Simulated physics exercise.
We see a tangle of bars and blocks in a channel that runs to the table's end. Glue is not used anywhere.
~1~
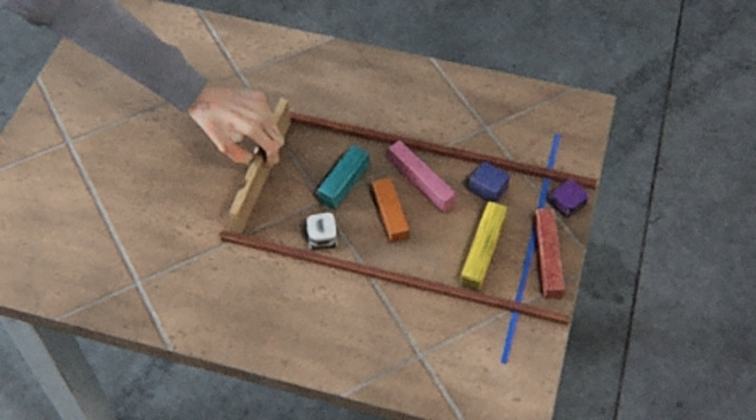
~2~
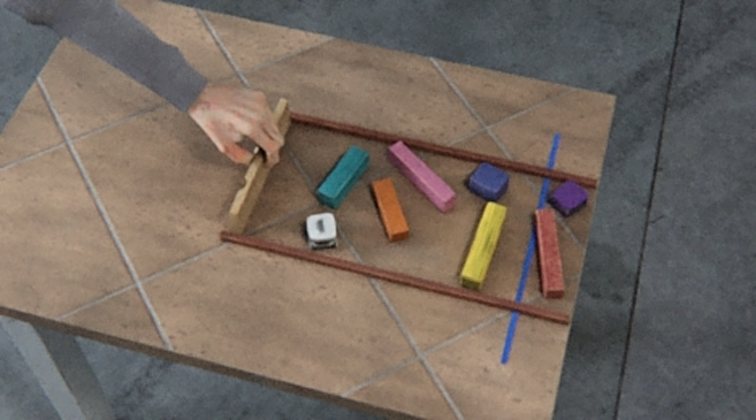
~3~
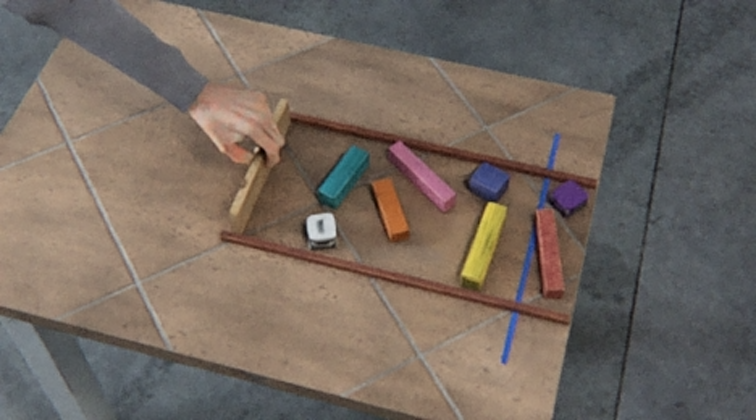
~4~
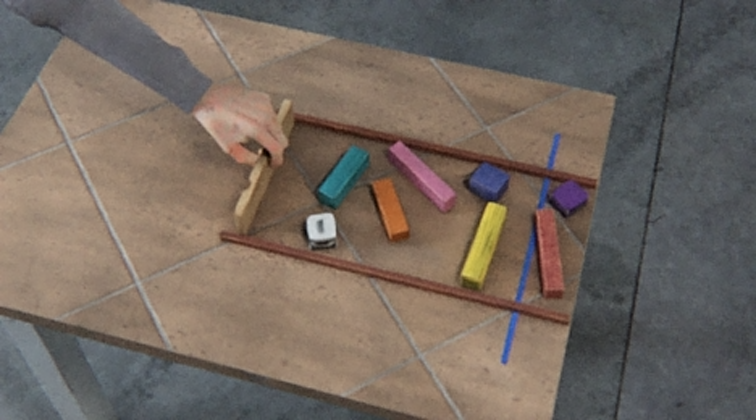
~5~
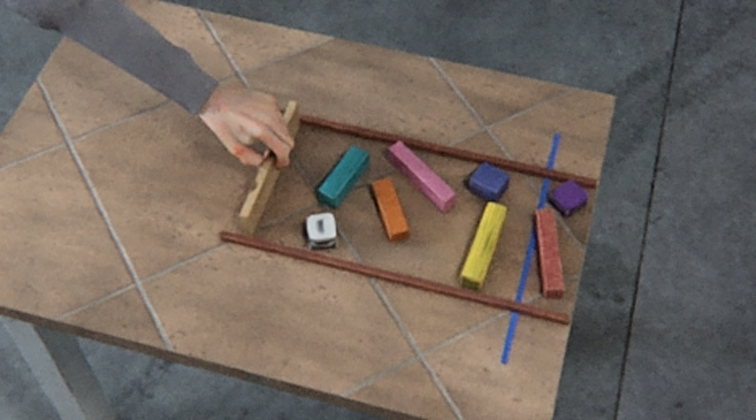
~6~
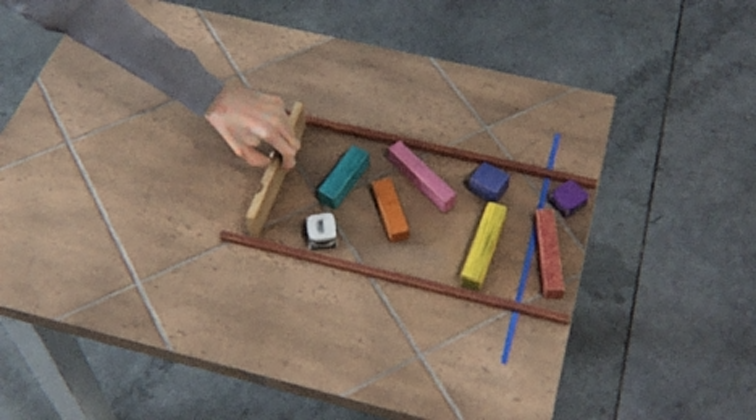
On a tabletop, a hand slides a wooden board slightly right toward scattered colourful blocks.
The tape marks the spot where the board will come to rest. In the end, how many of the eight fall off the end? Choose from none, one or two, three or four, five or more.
Final count: Three or four.
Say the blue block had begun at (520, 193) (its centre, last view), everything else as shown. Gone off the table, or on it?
It simply keeps its place on top.
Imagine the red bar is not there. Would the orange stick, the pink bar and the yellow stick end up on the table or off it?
The orange stick survives, the pink bar survives, the yellow stick falls.
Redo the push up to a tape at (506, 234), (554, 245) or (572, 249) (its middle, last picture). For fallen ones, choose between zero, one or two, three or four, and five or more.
Taking the three tapes one at a time, the answers are just one or two, then five or over, then at least five.
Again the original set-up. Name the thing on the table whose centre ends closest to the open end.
Blue block.
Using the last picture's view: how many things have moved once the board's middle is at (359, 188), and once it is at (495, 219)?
At the first spot the count is 3, and at the second it is 8.
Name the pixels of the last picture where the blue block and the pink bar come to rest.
The first ends close to (594, 199), the second close to (577, 210).
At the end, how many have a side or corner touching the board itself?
3 in contact.
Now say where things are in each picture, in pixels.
Purple case (569, 199); red bar (549, 253); yellow stick (484, 246); board (261, 165); tape (533, 240), in the first frame.
Red bar (549, 253); orange stick (391, 210), in the second frame.
Yellow stick (484, 246); pink bar (421, 176), in the third frame.
Purple case (569, 200); white case (322, 232), in the fourth frame.
Red bar (549, 253); turquoise stick (344, 177), in the fifth frame.
Purple case (569, 200); red bar (549, 253); yellow stick (484, 246); board (278, 169); tape (533, 240), in the sixth frame.
Soon after, none off yet; purple case at rest near (569, 200); red bar at rest near (549, 253); yellow stick at rest near (484, 246).
In the end, the number that fall off is three or four; gone, yellow stick, red bar and purple case.
